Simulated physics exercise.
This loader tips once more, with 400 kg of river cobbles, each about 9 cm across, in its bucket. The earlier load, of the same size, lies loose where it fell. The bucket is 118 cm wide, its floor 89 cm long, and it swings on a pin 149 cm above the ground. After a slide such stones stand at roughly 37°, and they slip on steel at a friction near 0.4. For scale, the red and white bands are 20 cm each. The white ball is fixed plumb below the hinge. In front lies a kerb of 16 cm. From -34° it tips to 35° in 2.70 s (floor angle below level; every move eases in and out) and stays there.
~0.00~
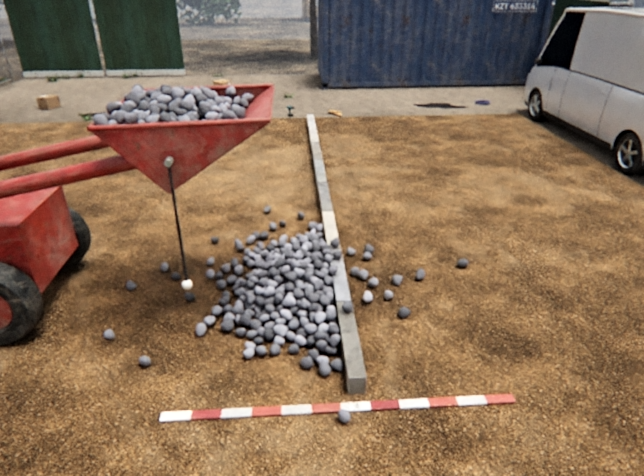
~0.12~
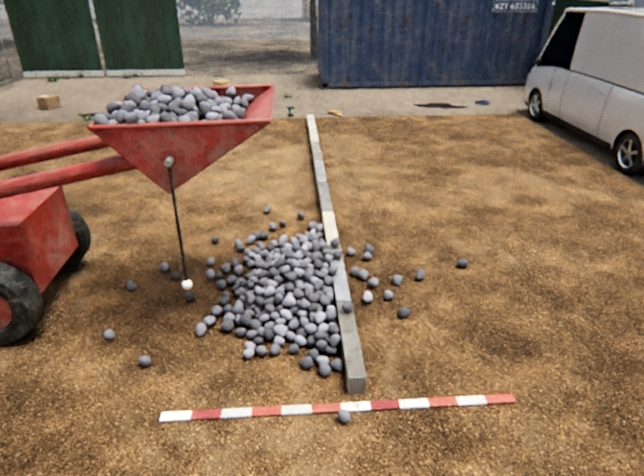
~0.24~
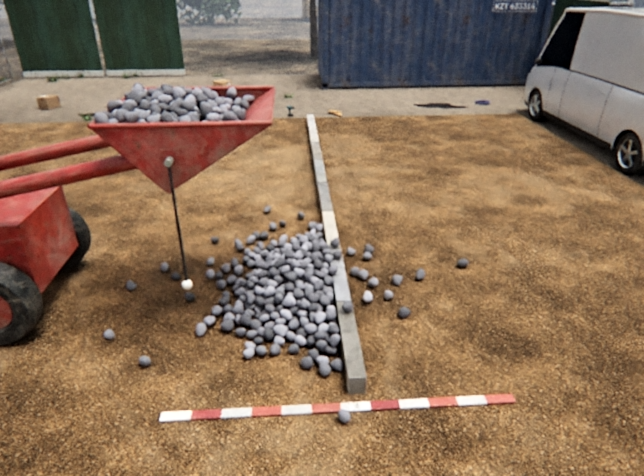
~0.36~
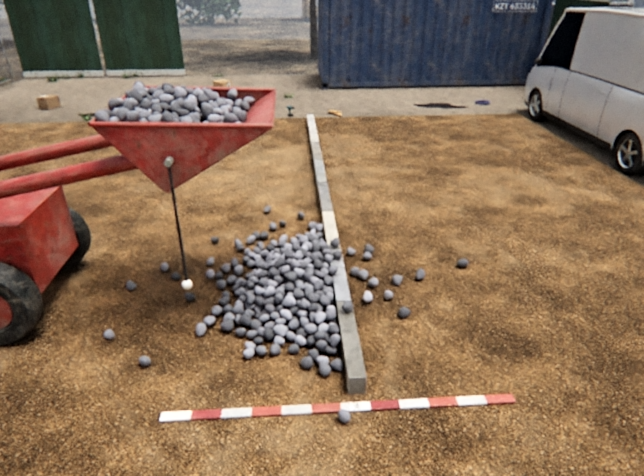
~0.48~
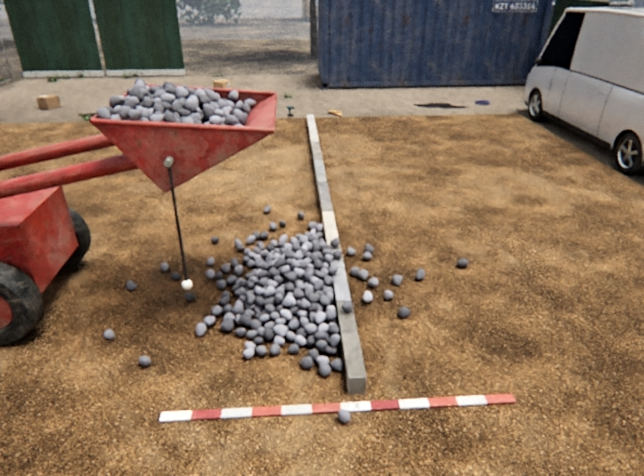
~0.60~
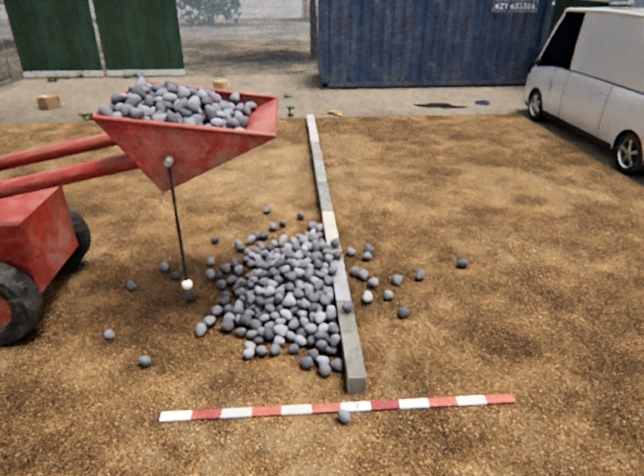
A red loader slowly tilts its bucket of grey stones slightly beside a loose stone pile.
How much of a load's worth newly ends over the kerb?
About 31 per cent.
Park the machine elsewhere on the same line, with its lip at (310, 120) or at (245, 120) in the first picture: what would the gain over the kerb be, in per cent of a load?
About 70 and 10 per cent.
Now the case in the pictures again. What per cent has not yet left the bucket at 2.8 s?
About 15 per cent.
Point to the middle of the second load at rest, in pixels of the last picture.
Around (320, 277).
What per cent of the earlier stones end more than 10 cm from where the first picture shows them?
Roughly 5 per cent of them.
After 2.0 s the floor is at 24°; in per cent of one load, 91 in the bucket, 106 on this side of the kerb, 3 over the kerb; the foremost stones are at (398, 275).
After 2.8 s the floor is at 35°; in per cent of one load, 14 in the bucket, 175 on this side of the kerb, 11 over the kerb; the foremost stones are at (409, 291).
After 3.2 s the floor is at 35°; in per cent of one load, 0 in the bucket, 178 on this side of the kerb, 22 over the kerb; the foremost stones are at (422, 277).
After 5.9 s the floor is at 35°; in per cent of one load, 0 in the bucket, 167 on this side of the kerb, 34 over the kerb; the foremost stones are at (452, 259). Net gain over the kerb, 31.
